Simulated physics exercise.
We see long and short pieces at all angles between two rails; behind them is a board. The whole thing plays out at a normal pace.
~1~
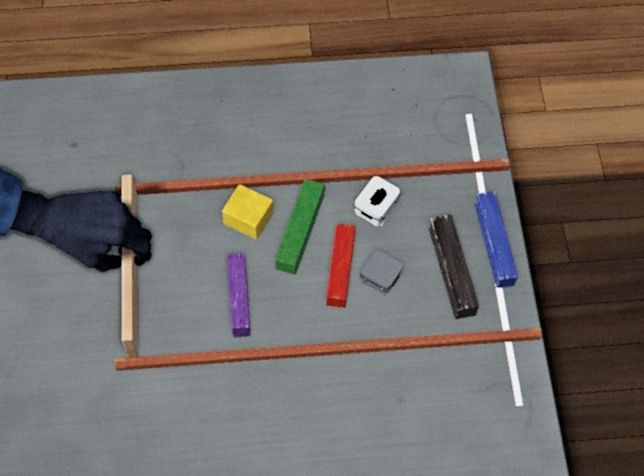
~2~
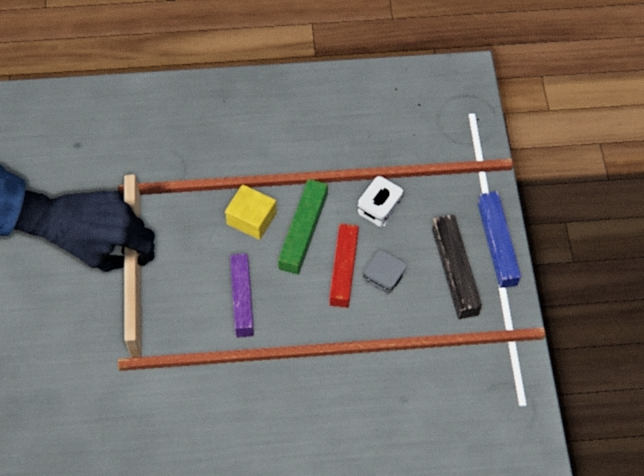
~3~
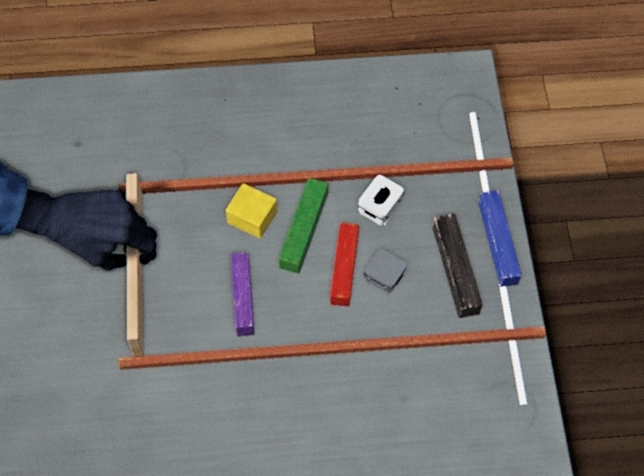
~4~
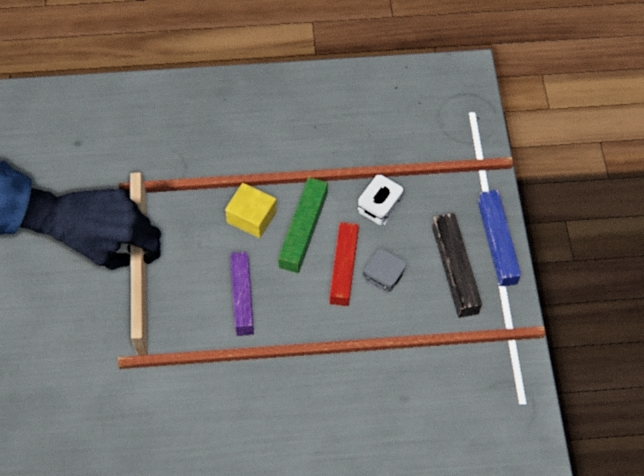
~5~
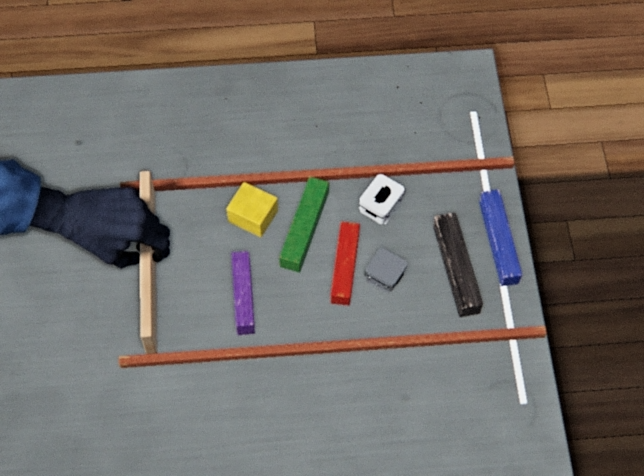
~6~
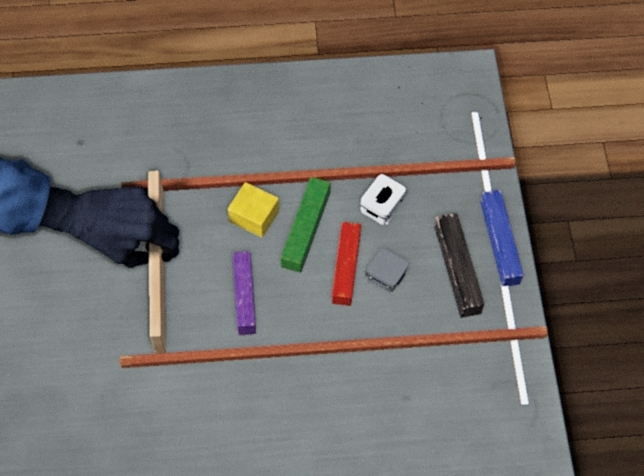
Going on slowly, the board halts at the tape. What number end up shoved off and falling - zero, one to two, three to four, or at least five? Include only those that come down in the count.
The count is at least five.
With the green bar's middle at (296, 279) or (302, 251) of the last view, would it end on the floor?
In order, hangs on; falls away.
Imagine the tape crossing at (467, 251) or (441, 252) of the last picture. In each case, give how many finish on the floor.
The counts: 3 and 1.
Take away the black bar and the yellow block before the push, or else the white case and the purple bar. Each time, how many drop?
The counts: 4 and 2.
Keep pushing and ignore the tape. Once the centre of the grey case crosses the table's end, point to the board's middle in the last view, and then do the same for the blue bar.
Around (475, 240), then around (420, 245).
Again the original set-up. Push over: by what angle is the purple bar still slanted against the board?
The angle is about 0 degrees.
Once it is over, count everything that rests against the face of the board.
Contact count: 2.
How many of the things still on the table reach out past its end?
Overhanging ones - 1.
Early on, none off yet; blue bar at rest near (501, 238); black bar at rest near (459, 265); white case at rest near (383, 201).
A while later, none off yet; blue bar moving near (513, 238); black bar travelled a little near (497, 268); white case travelled well along near (471, 203).
Finally, the number that fall off is five or more; lost, green bar, red bar, grey case, white case, black bar and blue bar.
